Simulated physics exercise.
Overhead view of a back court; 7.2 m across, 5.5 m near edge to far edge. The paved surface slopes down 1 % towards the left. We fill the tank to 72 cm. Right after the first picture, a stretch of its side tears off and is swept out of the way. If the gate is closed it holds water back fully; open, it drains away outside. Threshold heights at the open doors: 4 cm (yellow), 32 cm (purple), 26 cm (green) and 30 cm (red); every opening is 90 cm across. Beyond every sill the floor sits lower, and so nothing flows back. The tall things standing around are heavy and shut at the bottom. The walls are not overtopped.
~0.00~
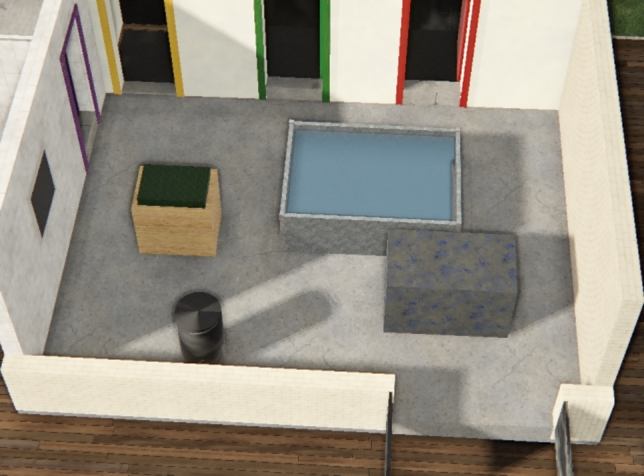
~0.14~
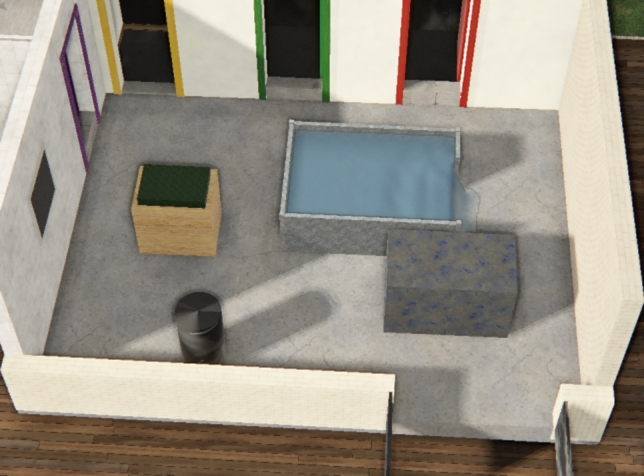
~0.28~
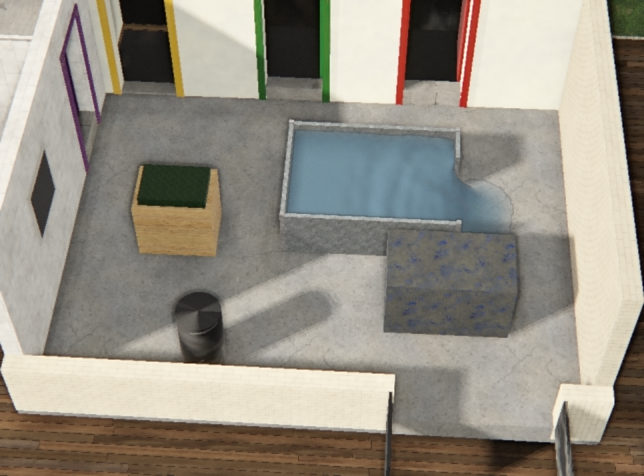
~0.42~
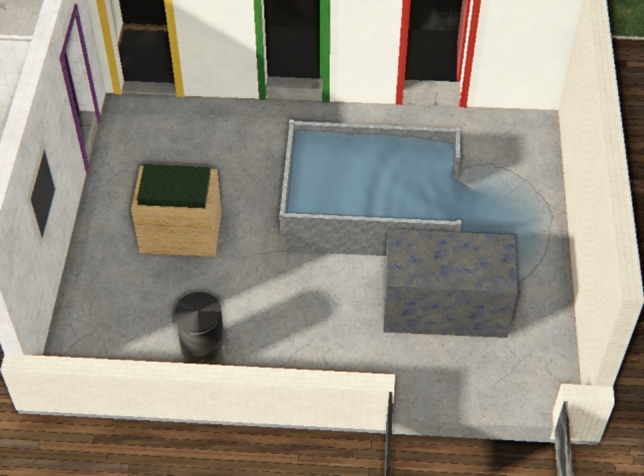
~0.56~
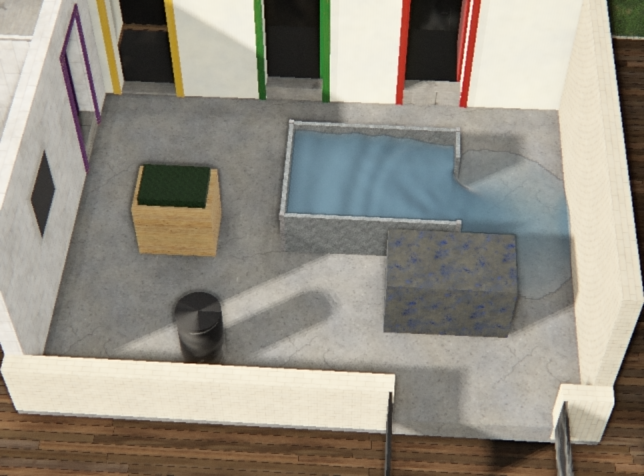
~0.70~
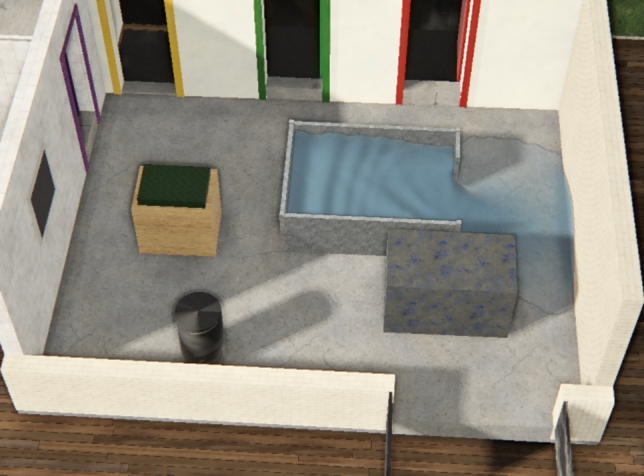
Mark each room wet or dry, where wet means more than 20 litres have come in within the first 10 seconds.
Yellow door - wet, purple door - dry, green door - dry, red door - dry.
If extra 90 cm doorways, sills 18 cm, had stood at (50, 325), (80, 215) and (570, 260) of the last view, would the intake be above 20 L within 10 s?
The first one doesn't reach it, the second one doesn't reach it, and the third one exceeds it.
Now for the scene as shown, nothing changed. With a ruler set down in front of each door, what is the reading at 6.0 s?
Depths: Yellow door 10 cm, purple door 15 cm, green door 4 cm, red door 9 cm.
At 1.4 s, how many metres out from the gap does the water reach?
I'd put it close to 3.6 m.
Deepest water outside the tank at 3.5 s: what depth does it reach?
Some 29 cm deep.
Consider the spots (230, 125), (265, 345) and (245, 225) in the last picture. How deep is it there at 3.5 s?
First 2 cm, then 0 cm, then 0 cm.
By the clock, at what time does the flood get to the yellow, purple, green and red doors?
Yellow: 4.0 s; purple: 4.5 s; green: 3.0 s; red: 2.0 s.
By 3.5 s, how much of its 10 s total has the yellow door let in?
0 percent or so by then.
After 1.4 s water covers 15 % of the floor and is deepest (45 cm) near (554, 238); yellow door not reached, purple door not reached, green door not reached, red door not reached.
After 2.2 s water covers 25 % of the floor and is deepest (41 cm) near (554, 229); yellow door not reached, purple door not reached, green door not reached, red door 6 cm at the sill, 0 L in.
After 3.5 s water covers 40 % of the floor and is deepest (29 cm) near (545, 113); yellow door not reached, purple door not reached, green door 4 cm at the sill, 0 L in, red door 12 cm at the sill, 0 L in.
After 6.0 s water covers 70 % of the floor and is deepest (20 cm) near (106, 96); yellow door 10 cm at the sill, 6 L in, purple door 15 cm at the sill, 0 L in, green door 4 cm at the sill, 0 L in, red door 9 cm at the sill, 0 L in.
After 10.0 s water covers 90 % of the floor and is deepest (15 cm) near (45, 352); yellow door 9 cm at the sill, 77 L in, purple door 11 cm at the sill, 0 L in, green door 5 cm at the sill, 0 L in, red door 5 cm at the sill, 0 L in.
